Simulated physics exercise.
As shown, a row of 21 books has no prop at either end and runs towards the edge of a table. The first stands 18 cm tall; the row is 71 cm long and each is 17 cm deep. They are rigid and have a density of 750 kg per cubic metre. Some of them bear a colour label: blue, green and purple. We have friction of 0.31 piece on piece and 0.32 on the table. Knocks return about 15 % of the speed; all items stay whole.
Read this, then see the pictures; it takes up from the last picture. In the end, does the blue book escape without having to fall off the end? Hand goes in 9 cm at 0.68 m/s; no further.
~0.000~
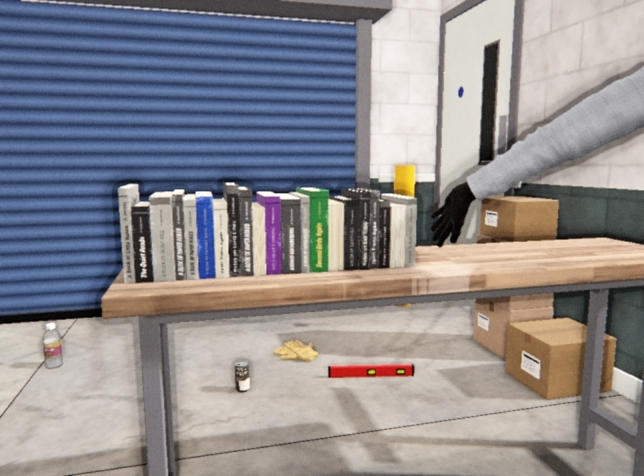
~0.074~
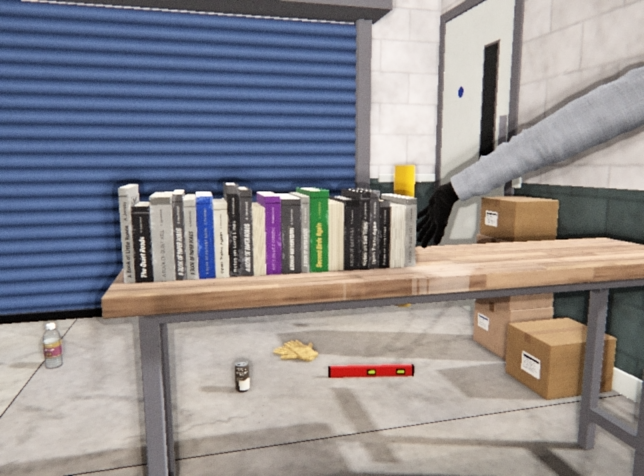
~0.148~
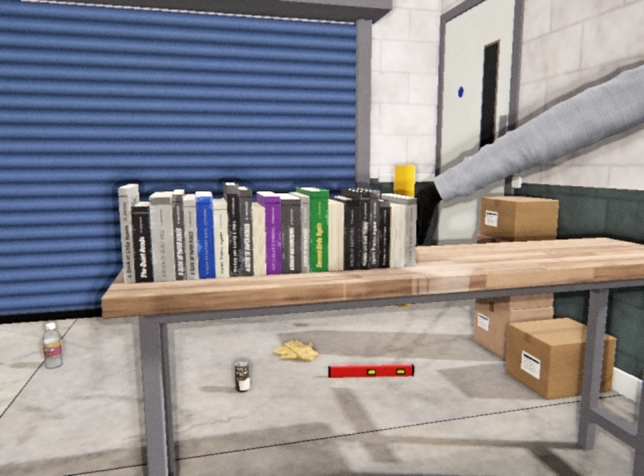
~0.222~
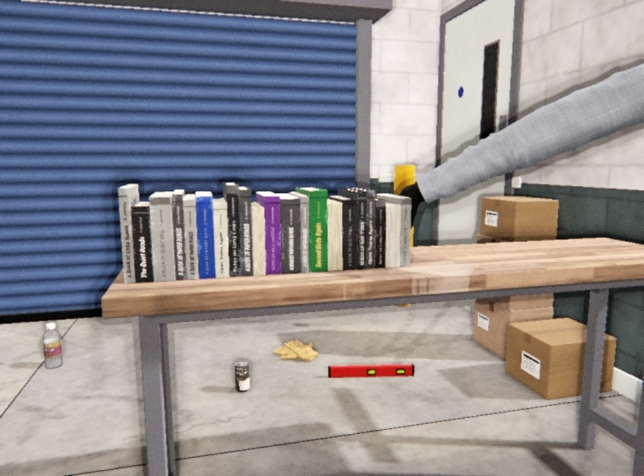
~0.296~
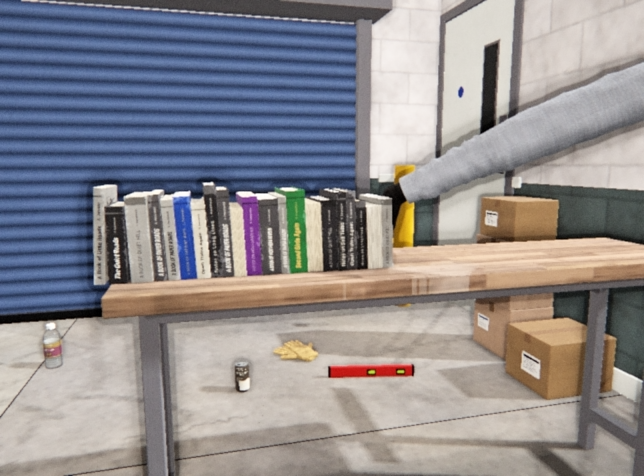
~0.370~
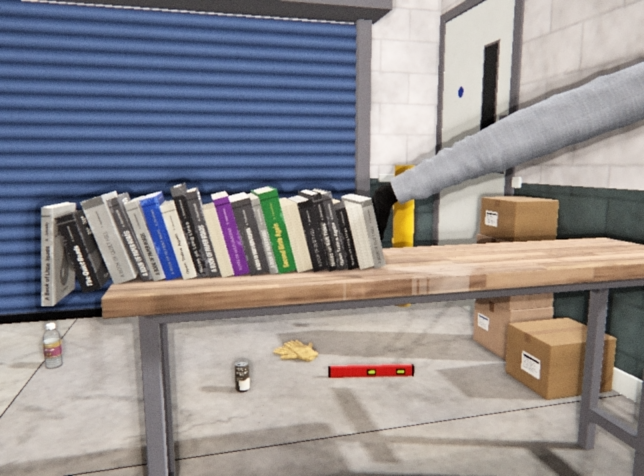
No.
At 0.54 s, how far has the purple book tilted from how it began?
30°.
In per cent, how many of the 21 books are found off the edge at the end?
Roughly 30 percent.
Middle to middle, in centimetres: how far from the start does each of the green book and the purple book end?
Green ends up some 10 cm away; purple ends up some 20 cm away.
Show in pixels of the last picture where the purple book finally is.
Last frame, centre at roughly (203, 237).
Around 0.43 s, none of the 21 books off the edge, 21 disturbed; blue book tipped 24°; purple book tipped 24°.
Around 0.54 s, 2 of the 21 books off the edge; blue book tipped 45°; purple book tipped 34°.
Around 0.72 s, 5 of the 21 books off the edge; blue book on its side; purple book tipped 36°.
Around 0.96 s, 6 of the 21 books off the edge; blue book on its side; purple book tipped 37°.
Finally (1.2 s), 6 of the 21 books off the edge; blue book upside down; purple book tipped 37°; green book tipped 33°. Seen by the last camera, middles, purple book near (203, 237).
